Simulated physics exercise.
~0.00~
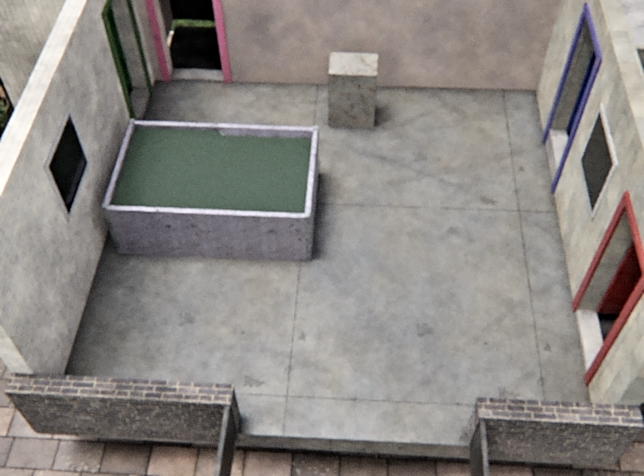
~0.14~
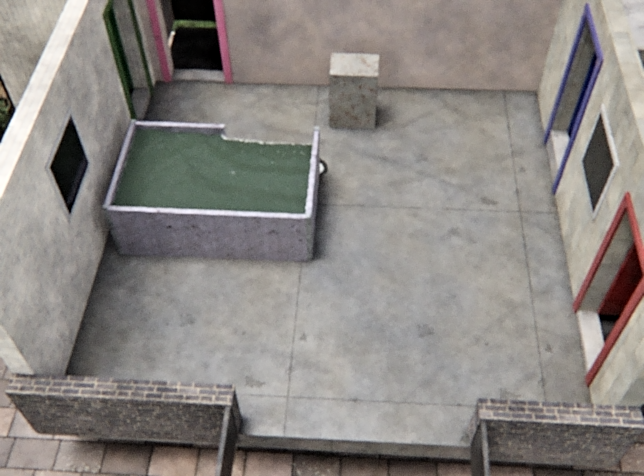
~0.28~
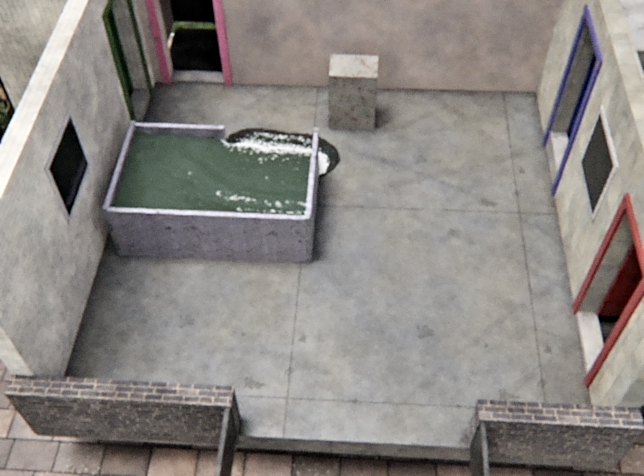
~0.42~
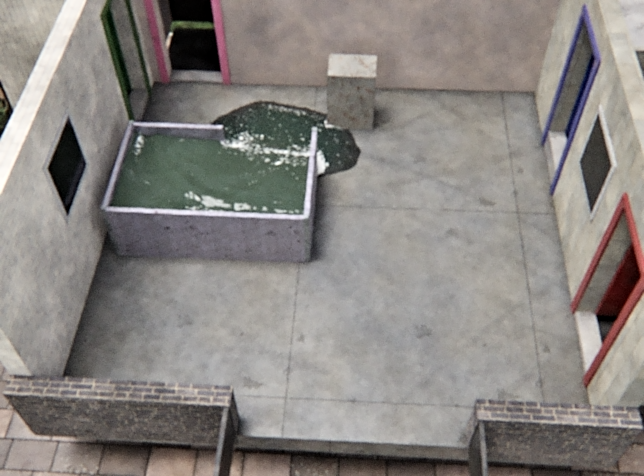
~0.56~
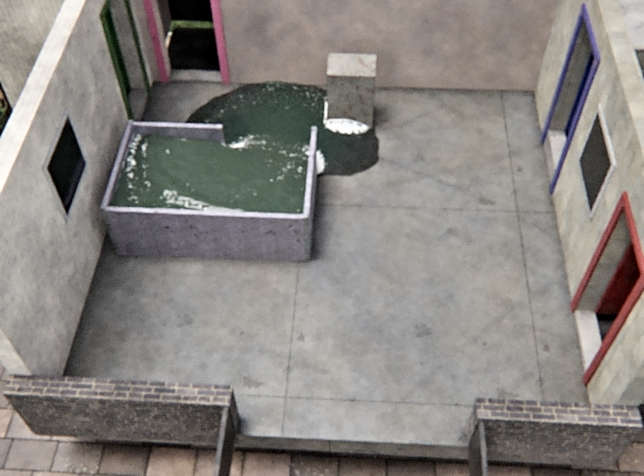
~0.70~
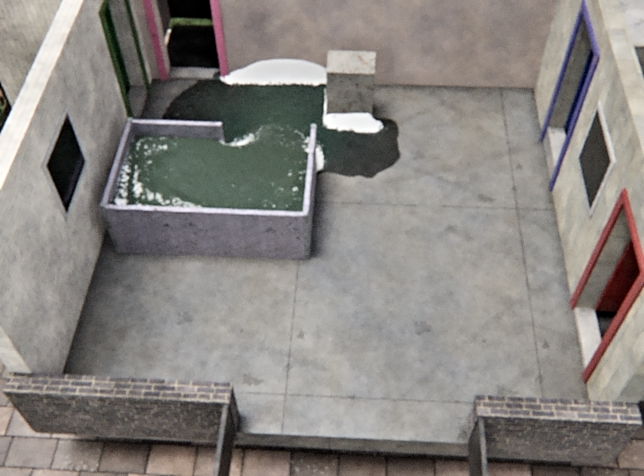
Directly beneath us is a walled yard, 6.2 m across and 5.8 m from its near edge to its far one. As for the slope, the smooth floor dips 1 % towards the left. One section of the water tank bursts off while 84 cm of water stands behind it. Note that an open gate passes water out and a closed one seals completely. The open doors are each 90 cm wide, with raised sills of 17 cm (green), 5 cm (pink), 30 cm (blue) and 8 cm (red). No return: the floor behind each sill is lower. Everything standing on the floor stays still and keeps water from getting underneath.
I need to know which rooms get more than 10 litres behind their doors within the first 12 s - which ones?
Green door: Tops the amount, pink door: Tops the amount, blue door: Falls short, red door: Falls short.
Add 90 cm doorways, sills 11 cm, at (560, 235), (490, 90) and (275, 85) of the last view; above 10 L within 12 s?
Door 1: Lower; door 2: Higher; door 3: Higher.
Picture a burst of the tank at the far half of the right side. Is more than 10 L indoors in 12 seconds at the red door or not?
Then: Red beyond it.
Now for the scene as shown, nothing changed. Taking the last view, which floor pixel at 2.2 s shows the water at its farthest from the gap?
I'd mark it close to (527, 91).
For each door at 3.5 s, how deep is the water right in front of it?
Door by door, in cm: Green reads 27, pink reads 20, blue reads 18, red reads 2.
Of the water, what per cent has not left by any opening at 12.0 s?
72 %.
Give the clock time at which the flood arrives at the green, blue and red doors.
So green at 0.9 s, blue at 2.0 s, and red at 3.4 s.
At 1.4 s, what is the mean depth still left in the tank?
Roughly 51 cm on average.
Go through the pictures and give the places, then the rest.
Still water, 84 cm deep, in the water tank at (216, 171), in the first picture.
Water pours out on the water tank's far side and has run 0.7 m, to (322, 171); typically 11 cm deep outside, 84 cm at the water tank's back, in the second picture.
The front is at a hidden place, 1.0 m from the gap on the water tank's far side; 1.2 m2 of floor is under water; 82 cm left at the back of the water tank, in the third picture.
The front is at (255, 107), 1.6 m from the gap on the water tank's far side; 2.7 m2 of floor is under water; 74 cm left at the back of the water tank, in the fourth picture.
Water pours out on the water tank's far side and has run 2.1 m, to (258, 84); typically 8 cm deep outside, 71 cm at the water tank's back, in the fifth picture.
Water pours out on the water tank's far side and has run 2.4 m, to (207, 80); typically 9 cm deep outside, 71 cm at the water tank's back, in the sixth picture.
After 1.4 s water covers 25 % of the floor and is deepest (55 cm) near (315, 85); green door 6 cm at the sill, 0 L in, pink door 18 cm at the sill, 28 L in, blue door not reached, red door not reached.
After 2.2 s water covers 40 % of the floor and is deepest (39 cm) near (313, 108); green door 27 cm at the sill, 6 L in, pink door 15 cm at the sill, 74 L in, blue door 22 cm at the sill, 0 L in, red door not reached.
After 3.5 s water covers 50 % of the floor and is deepest (34 cm) near (152, 81); green door 27 cm at the sill, 69 L in, pink door 20 cm at the sill, 158 L in, blue door 18 cm at the sill, 0 L in, red door 2 cm at the sill, 0 L in.
After 7.0 s water covers 90 % of the floor and is deepest (18 cm) near (146, 103); green door 17 cm at the sill, 104 L in, pink door 11 cm at the sill, 292 L in, blue door 11 cm at the sill, 0 L in, red door 4 cm at the sill, 0 L in.
After 12.0 s water covers 100 % of the floor and is deepest (12 cm) near (93, 277); green door 10 cm at the sill, 104 L in, pink door 8 cm at the sill, 352 L in, blue door 5 cm at the sill, 0 L in, red door 6 cm at the sill, 1 L in.
